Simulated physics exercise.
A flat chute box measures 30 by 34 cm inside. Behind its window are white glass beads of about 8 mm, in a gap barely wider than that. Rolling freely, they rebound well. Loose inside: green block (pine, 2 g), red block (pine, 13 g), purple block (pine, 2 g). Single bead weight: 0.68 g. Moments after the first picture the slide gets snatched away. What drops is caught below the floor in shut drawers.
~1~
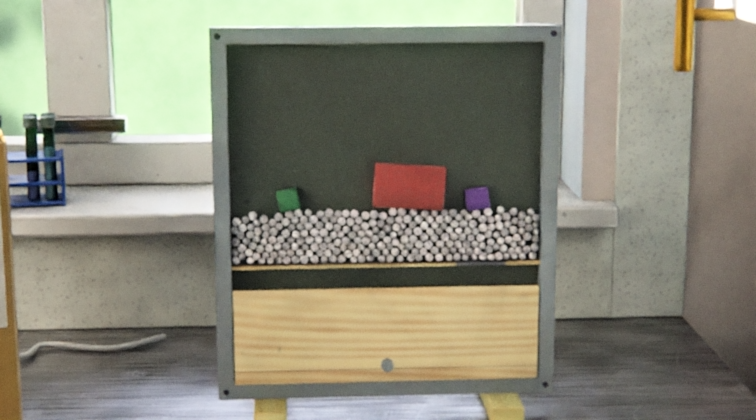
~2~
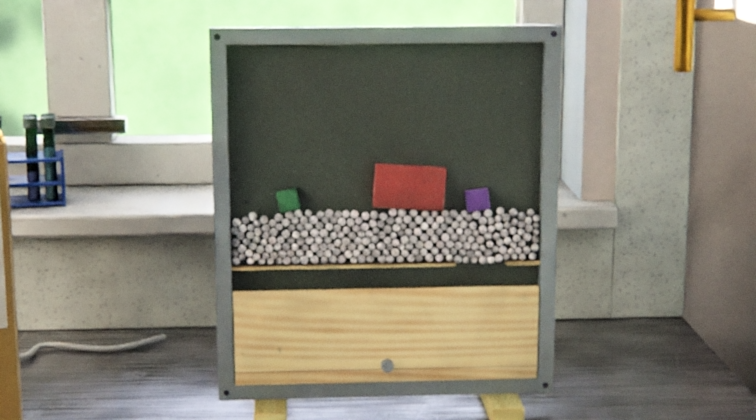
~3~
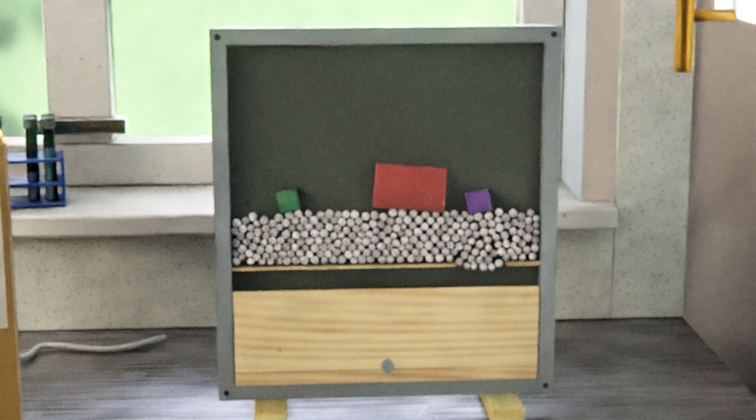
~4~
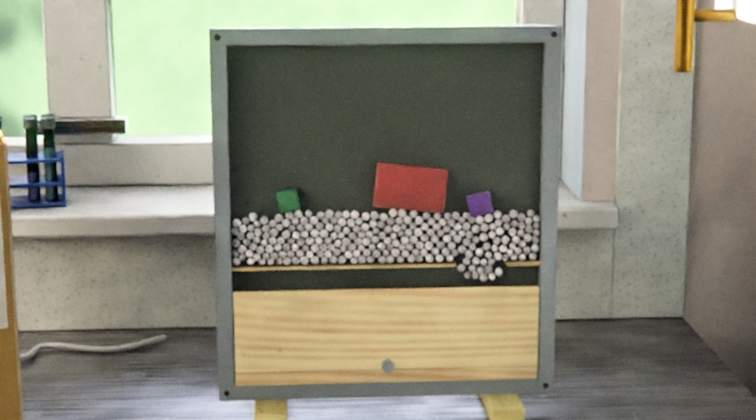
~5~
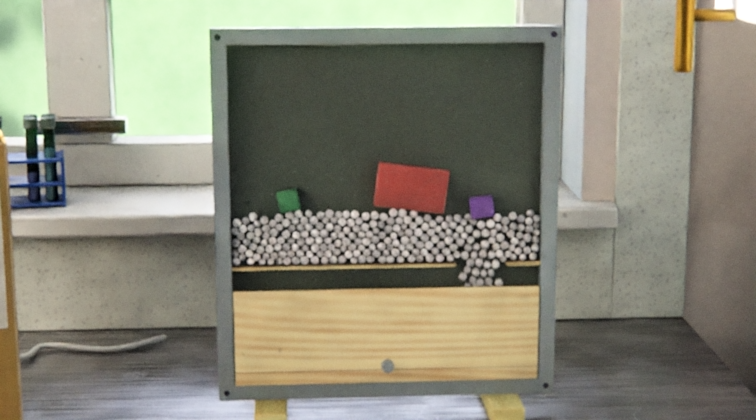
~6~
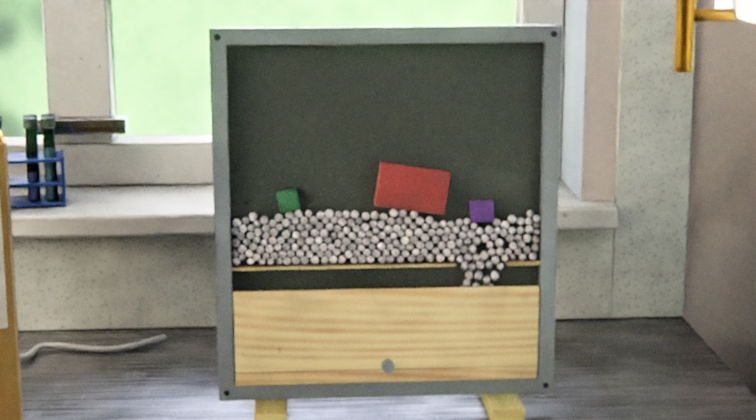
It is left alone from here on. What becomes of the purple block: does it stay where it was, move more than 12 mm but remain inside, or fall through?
It falls through.
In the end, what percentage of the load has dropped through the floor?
Some 30 per cent.
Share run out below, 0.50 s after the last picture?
Around 30 %.
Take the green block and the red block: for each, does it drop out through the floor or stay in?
Green: Remains; red: Remains.
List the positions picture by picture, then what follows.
About 250 beads; beads' middle (387, 240); green block (288, 200) tilted 12°; red block (409, 187) tilted 4°; purple block (477, 199) tilted 8°; slide (451, 263) to (510, 262), in the first frame.
Beads' middle (387, 240); 0 out, in the second frame.
Beads' middle (388, 241); 5 out, in the third frame.
Beads' middle (388, 241); 9 out, in the fourth frame.
Beads' middle (388, 241); 15 out, in the fifth frame.
Beads' middle (382, 235); 22 out; green block (289, 200) tilted 12°; red block (412, 188) tilted 9°; purple block (482, 211), in the sixth frame.
Then, 0.15 s after the last picture, 25 % are out; green block moved 0.0 cm tilted 12°; red block moved 3.5 cm tilted 27°; purple block moved 5.4 cm tilted 69°.
Then, 0.50 s after the last picture, 30 % are out; green block moved 0.0 cm tilted 12°; red block moved 7.8 cm tilted 37°; purple block below the floor.
Then, 1.20 s after the last picture, 30 % are out; green block moved 0.0 cm tilted 12°; red block moved 7.8 cm tilted 37°; purple block below the floor.
At rest 1.4 s after the last picture, 30 % are out; green block moved 0.0 cm tilted 12°; red block moved 7.8 cm tilted 37°; purple block below the floor.
